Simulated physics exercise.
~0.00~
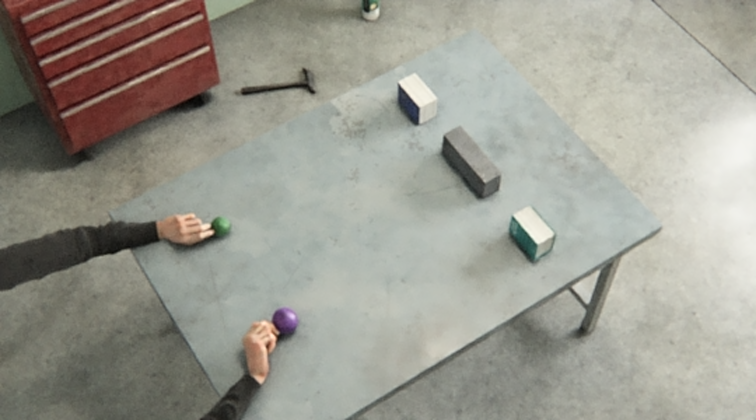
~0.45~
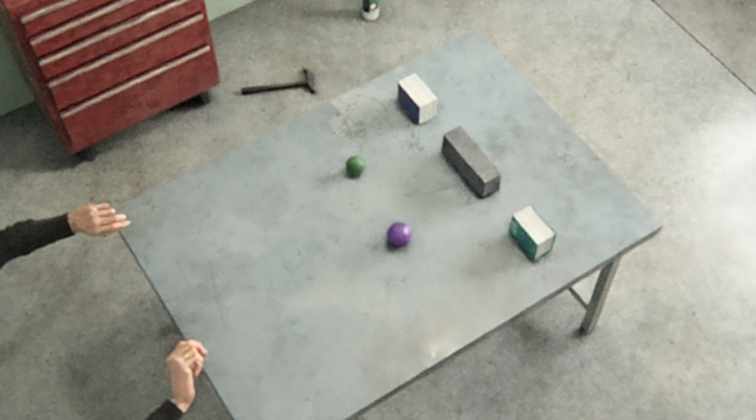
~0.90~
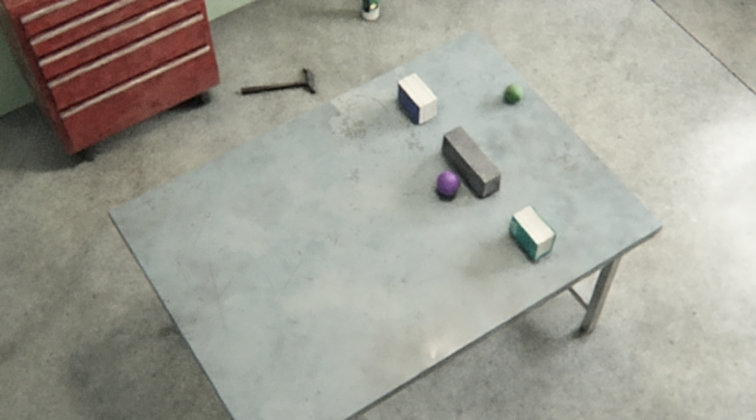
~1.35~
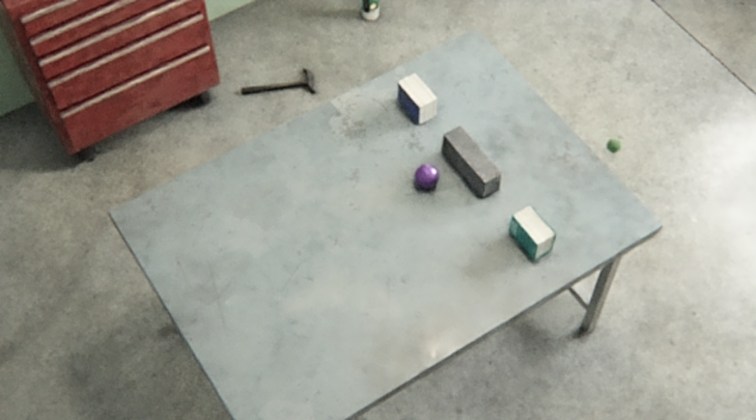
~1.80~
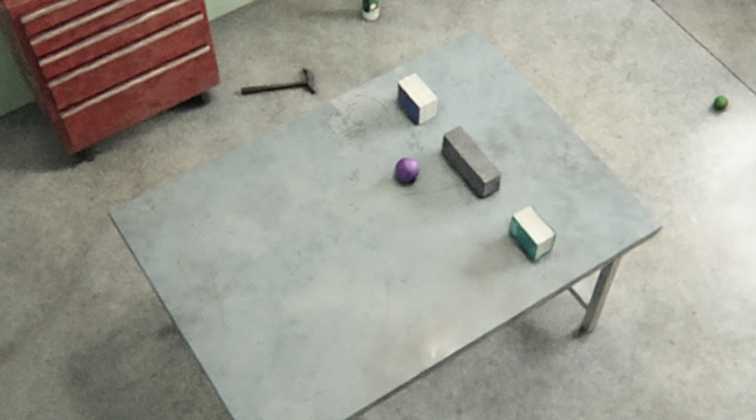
In this clip, two hands send a green ball and a purple ball across a grey table toward three spaced blocks; the green one passes through a gap and off the far edge onto the floor, while the purple one meets the grey block and rolls back left.
